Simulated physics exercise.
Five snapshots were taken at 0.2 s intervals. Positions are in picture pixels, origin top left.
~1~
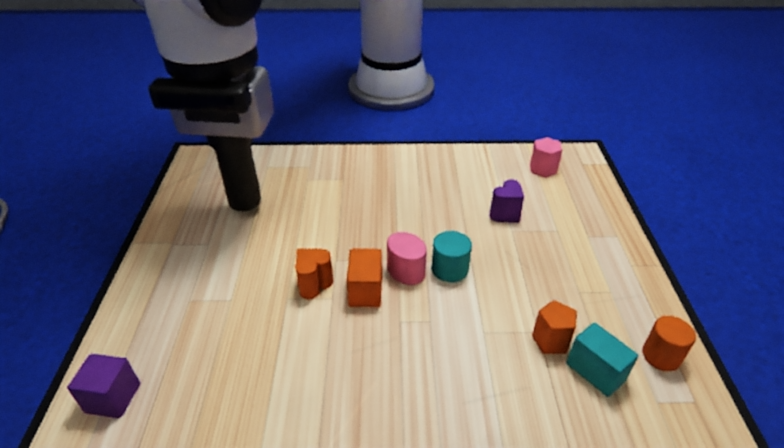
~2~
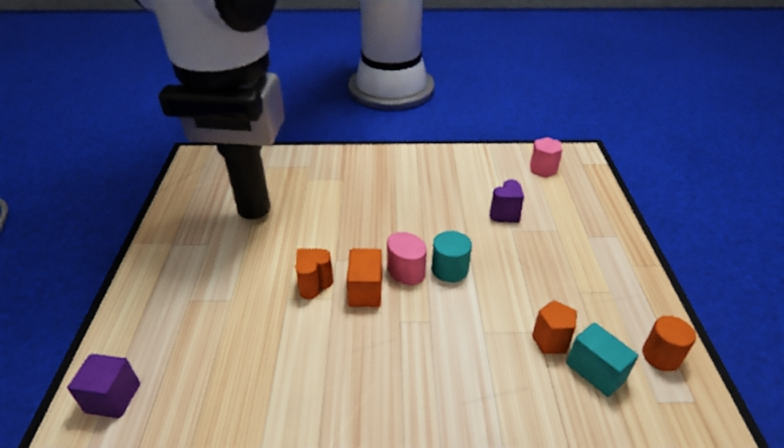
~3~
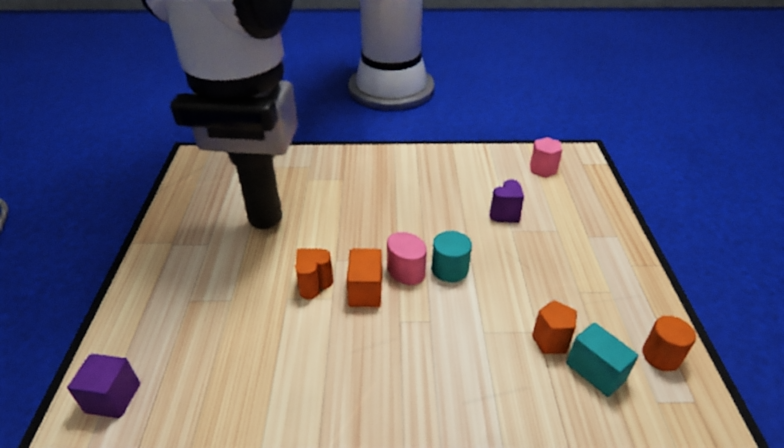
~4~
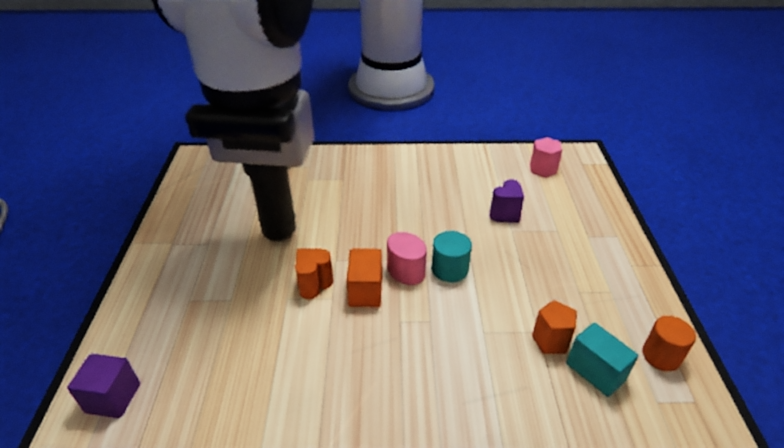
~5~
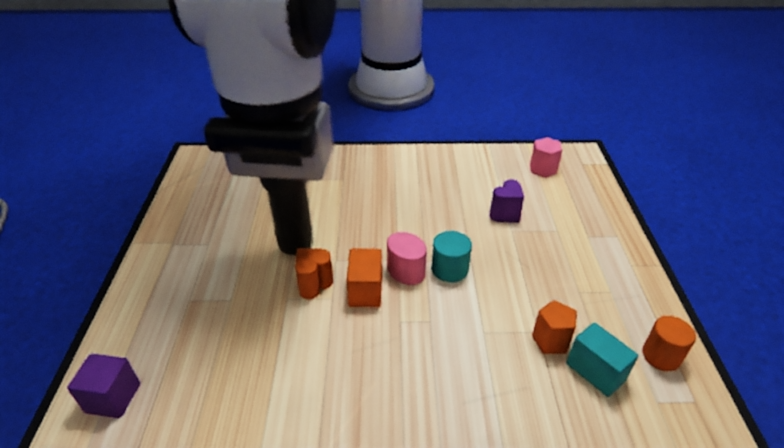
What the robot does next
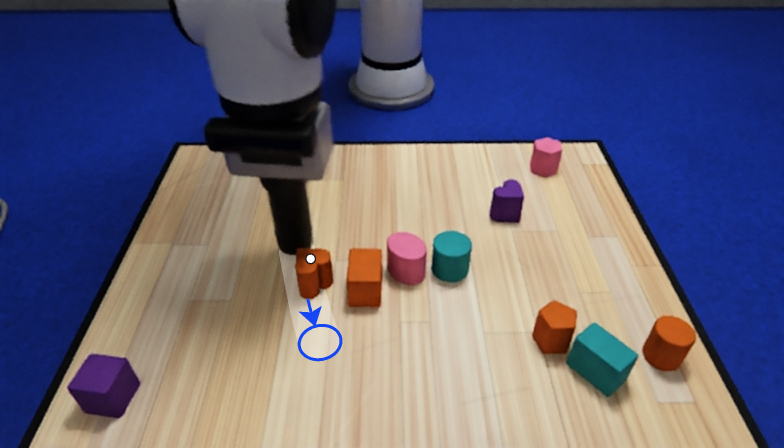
A robot arm with a black rod stands at the upper left of a pale wooden board on a blue surface, seen from above and in front by a still camera. Orange, pink and teal blocks sit mid-board, with purple blocks lower left and upper right, and more orange, teal and pink along the right. The arm slides the rod steadily rightward and nearer, up to the orange heart-shaped block, while the blocks stay still.
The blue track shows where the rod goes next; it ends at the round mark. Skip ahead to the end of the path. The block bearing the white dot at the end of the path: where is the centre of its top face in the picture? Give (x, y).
The block bearing the white dot ends near (353, 304).
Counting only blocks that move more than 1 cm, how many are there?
Most likely one.
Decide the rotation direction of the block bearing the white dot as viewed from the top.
It is turned anticlockwise.
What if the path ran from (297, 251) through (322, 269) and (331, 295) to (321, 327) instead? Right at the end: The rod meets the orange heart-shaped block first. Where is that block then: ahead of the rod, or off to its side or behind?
It remains before the rod.
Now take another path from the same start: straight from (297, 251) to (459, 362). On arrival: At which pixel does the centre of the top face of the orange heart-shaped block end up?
Most likely (319, 279).
The drawn path runs straight from (297, 251) to (320, 342); the dot is on the orange heart-shaped block.
On the path given first. One third of the way, rod at (302, 271); orange heart-shaped block at (320, 271), turned 40° anticlockwise.
Two thirds of the way, rod at (309, 303); orange heart-shaped block at (340, 294), turned 80° anticlockwise.
At the end, rod at (319, 335); orange heart-shaped block at (353, 304), turned 105° anticlockwise; orange oblong not moved.
